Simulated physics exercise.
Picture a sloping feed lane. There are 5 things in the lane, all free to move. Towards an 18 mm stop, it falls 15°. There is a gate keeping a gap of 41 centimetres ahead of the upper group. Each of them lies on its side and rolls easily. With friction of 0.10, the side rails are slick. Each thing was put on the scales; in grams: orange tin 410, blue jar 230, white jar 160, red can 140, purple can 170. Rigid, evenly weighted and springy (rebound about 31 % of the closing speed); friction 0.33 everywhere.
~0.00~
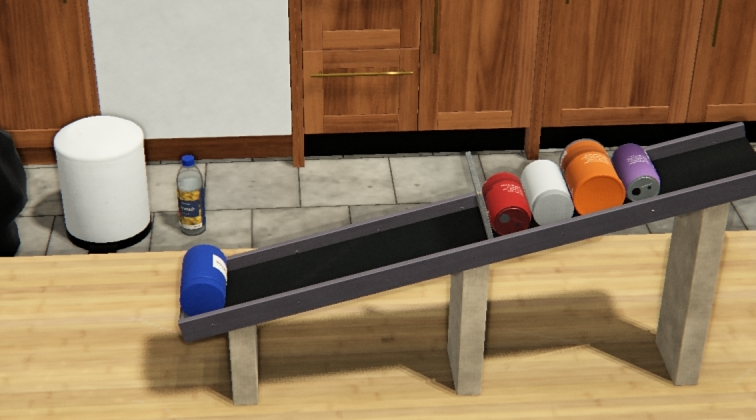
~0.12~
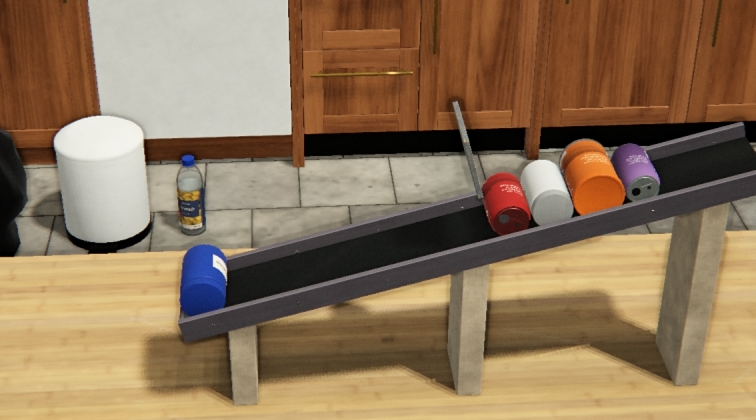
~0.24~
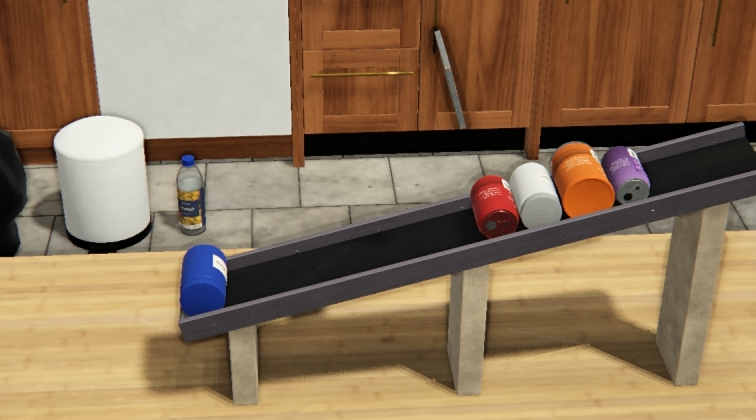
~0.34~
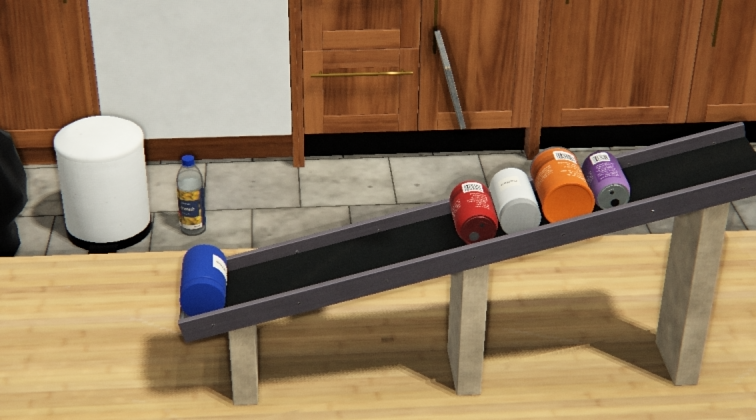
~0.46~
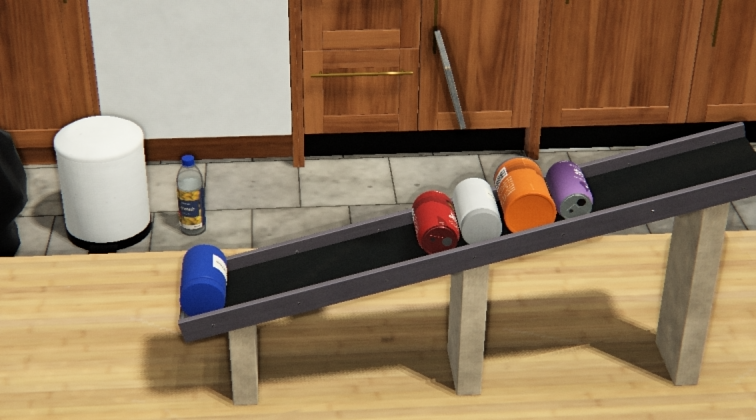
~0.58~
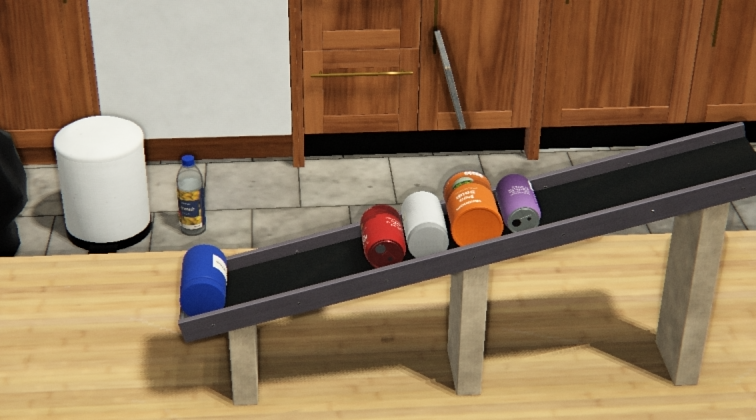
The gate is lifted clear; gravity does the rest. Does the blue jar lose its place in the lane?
I expect it to leave the track.
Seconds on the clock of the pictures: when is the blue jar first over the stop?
Answer: About 0.9 s.
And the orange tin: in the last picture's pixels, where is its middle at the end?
About (244, 268).
After 0.68 s, leader 20 cm from the stop; blue jar near (204, 282).
After 0.88 s, leader 4 cm from the stop; blue jar near (182, 276).
After 1.18 s, blue jar now over the stop.
After 1.58 s, red can now over the stop; orange tin halted; white jar halted.
In the end (1.9 s), over the stop, blue jar and red can; the other 3 in the lane.
